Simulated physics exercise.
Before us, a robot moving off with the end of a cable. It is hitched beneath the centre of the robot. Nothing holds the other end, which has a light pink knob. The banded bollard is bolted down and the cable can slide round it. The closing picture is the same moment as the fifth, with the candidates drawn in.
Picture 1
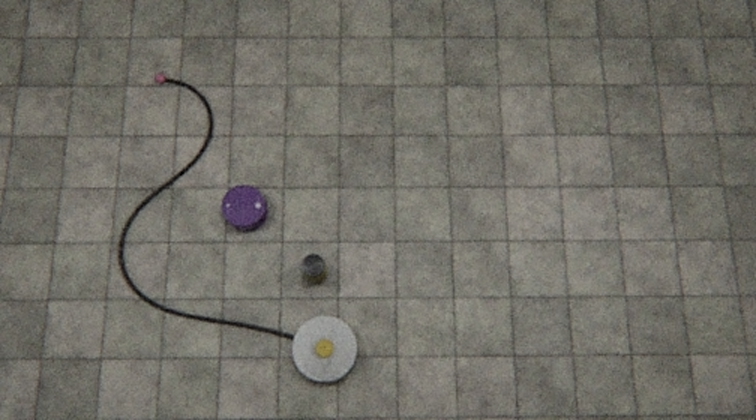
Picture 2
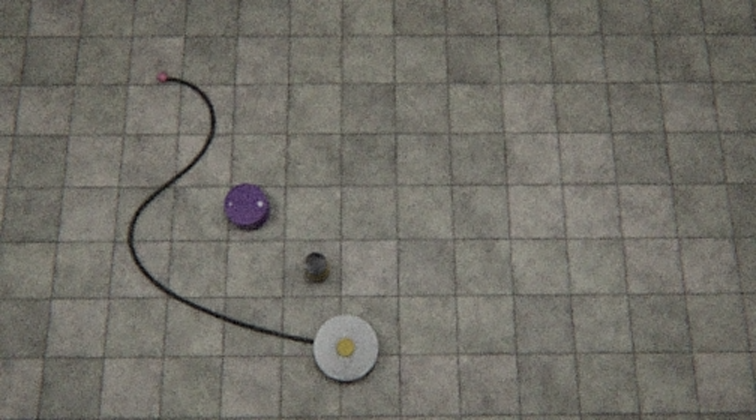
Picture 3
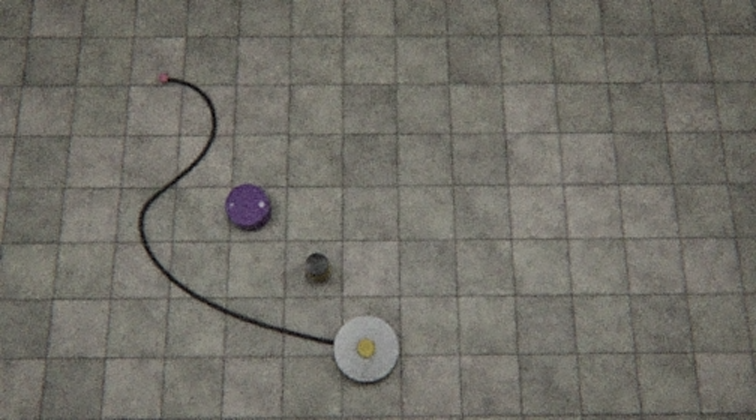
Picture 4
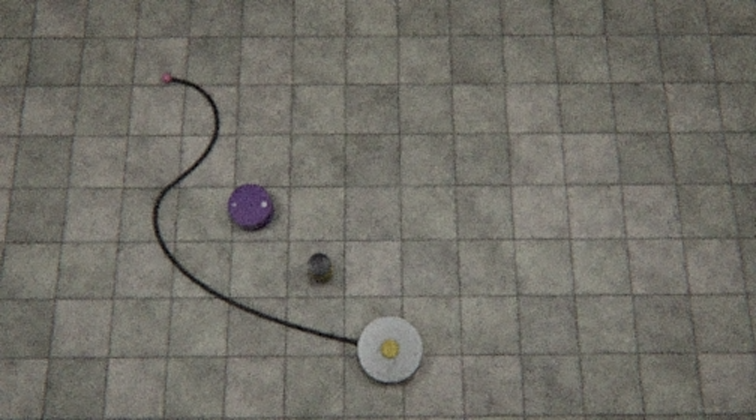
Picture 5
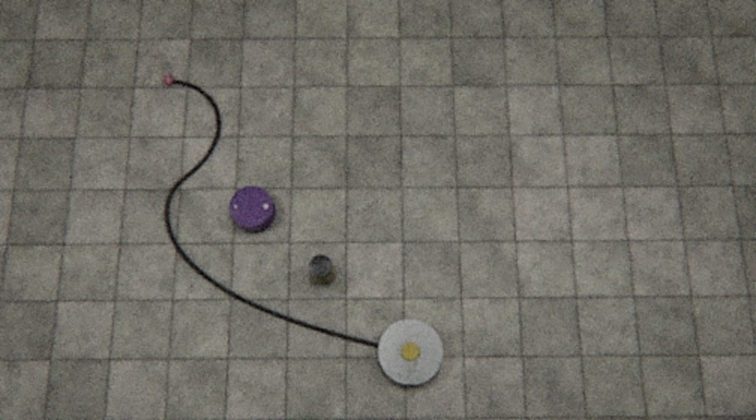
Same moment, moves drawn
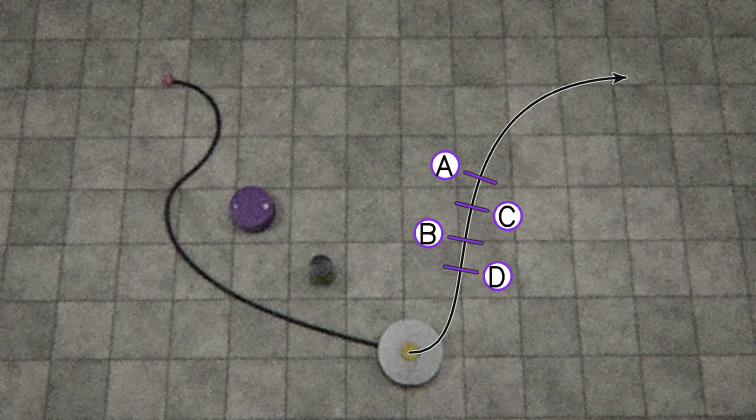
On a grey tiled floor, a round pale robot moving right, drawing a curved black cable past a purple tub and small bollard.
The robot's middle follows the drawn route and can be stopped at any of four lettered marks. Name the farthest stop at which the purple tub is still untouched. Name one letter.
Up to mark C.
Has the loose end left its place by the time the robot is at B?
No.
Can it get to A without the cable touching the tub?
No.
On the marked copy, A at (480, 178); B at (465, 240); C at (472, 207); D at (461, 269); the route from (410, 353) via (483, 171) to (626, 78).
Following C. Soon after the start, robot (453, 313), middle of the cable (217, 258), free end (168, 80).
Later, robot (464, 253), middle of the cable (228, 257), free end (168, 80).
In the end, robot (473, 204), middle of the cable (254, 251), free end (168, 80); only the bollard has been touched, if anything.
As for the rest, A brings the cable against the tub; B is safe but short; D is safe but short.
